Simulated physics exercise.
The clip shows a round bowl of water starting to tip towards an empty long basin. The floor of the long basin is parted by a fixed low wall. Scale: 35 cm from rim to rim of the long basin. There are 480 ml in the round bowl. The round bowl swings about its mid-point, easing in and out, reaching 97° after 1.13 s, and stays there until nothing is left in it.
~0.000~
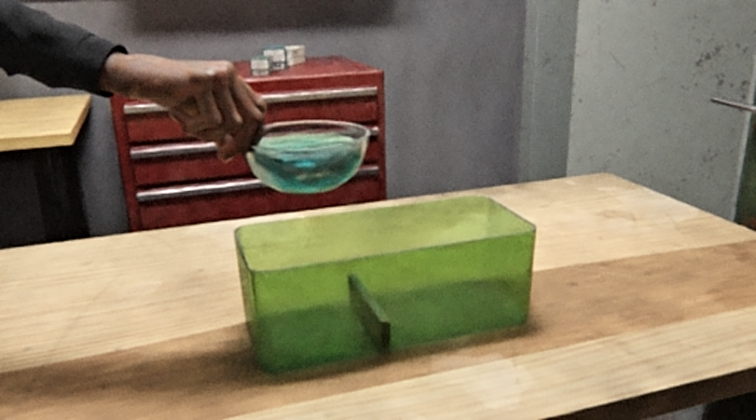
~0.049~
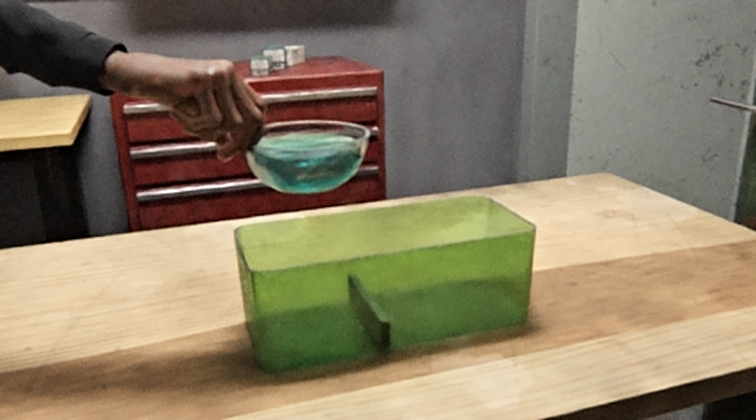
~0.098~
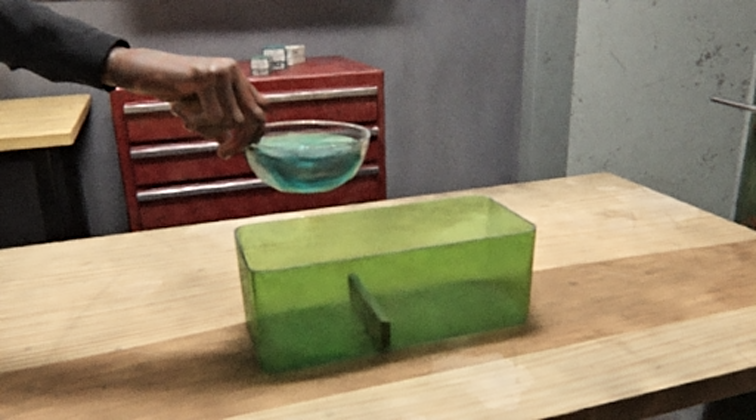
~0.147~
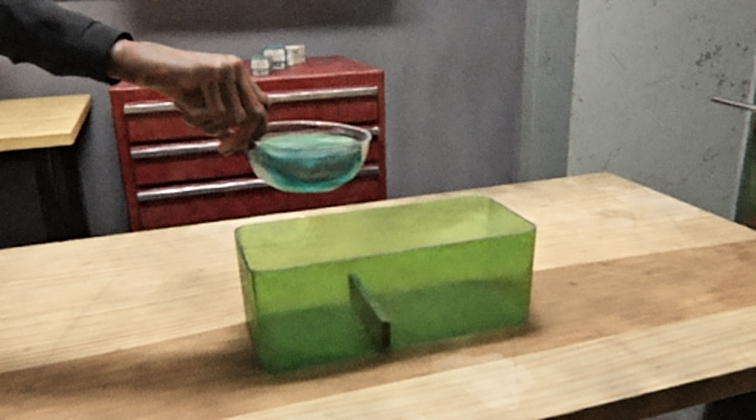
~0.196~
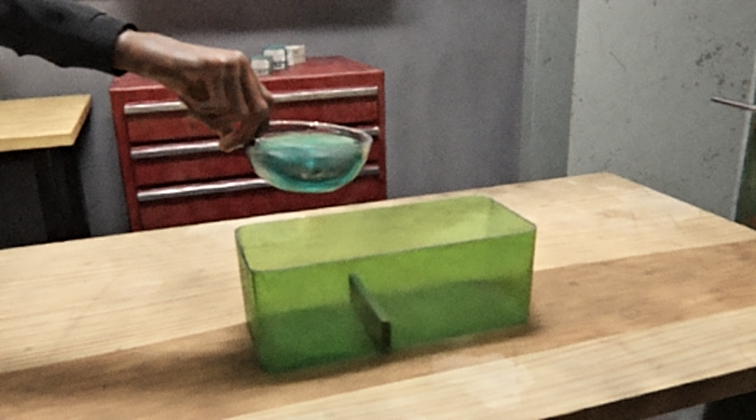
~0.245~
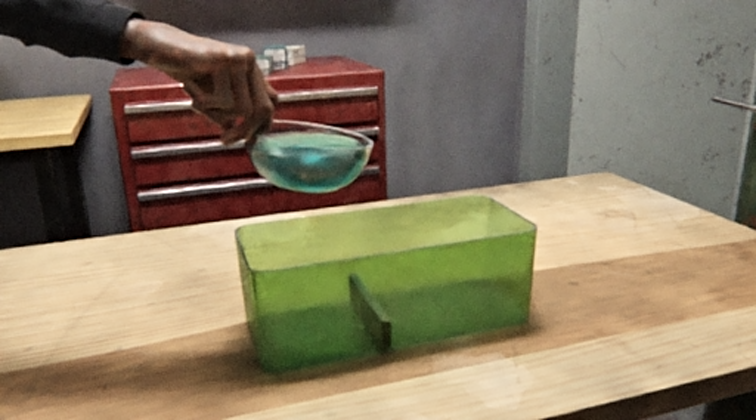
In a workshop, a hand slightly tilts a round bowl of water above a green basin.
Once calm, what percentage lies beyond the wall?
The far part has some 94 per cent.
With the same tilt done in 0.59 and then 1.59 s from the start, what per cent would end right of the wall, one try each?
In turn about 90 and 95 per cent.
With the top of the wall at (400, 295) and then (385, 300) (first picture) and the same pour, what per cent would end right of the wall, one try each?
In turn about 65 and 80 per cent.
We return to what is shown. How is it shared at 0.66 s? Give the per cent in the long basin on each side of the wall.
Some 0 per cent left and 28 right.
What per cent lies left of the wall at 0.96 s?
About 6 per cent.
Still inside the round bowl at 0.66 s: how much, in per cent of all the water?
Near 42 in a hundred.
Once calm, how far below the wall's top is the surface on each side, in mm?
Left about 38 mm, right about 22 mm.
Then, 0.66 s in, the tilt is 61° and 42 per cent is still to pour, 0 is left of the wall and 27 right of it.
Then, 0.96 s in, the tilt is 92° and 2 per cent is still to pour, 6 is left of the wall and 88 right of it.
Then, 1.28 s in, the tilt is 97° and 0 per cent is still to pour, 6 is left of the wall and 94 right of it.
Then, 1.63 s in, the tilt is 97° and 0 per cent is still to pour, 6 is left of the wall and 94 right of it.
Finally, 6 per cent lies left of the wall, 94 right of it and 0 outside.
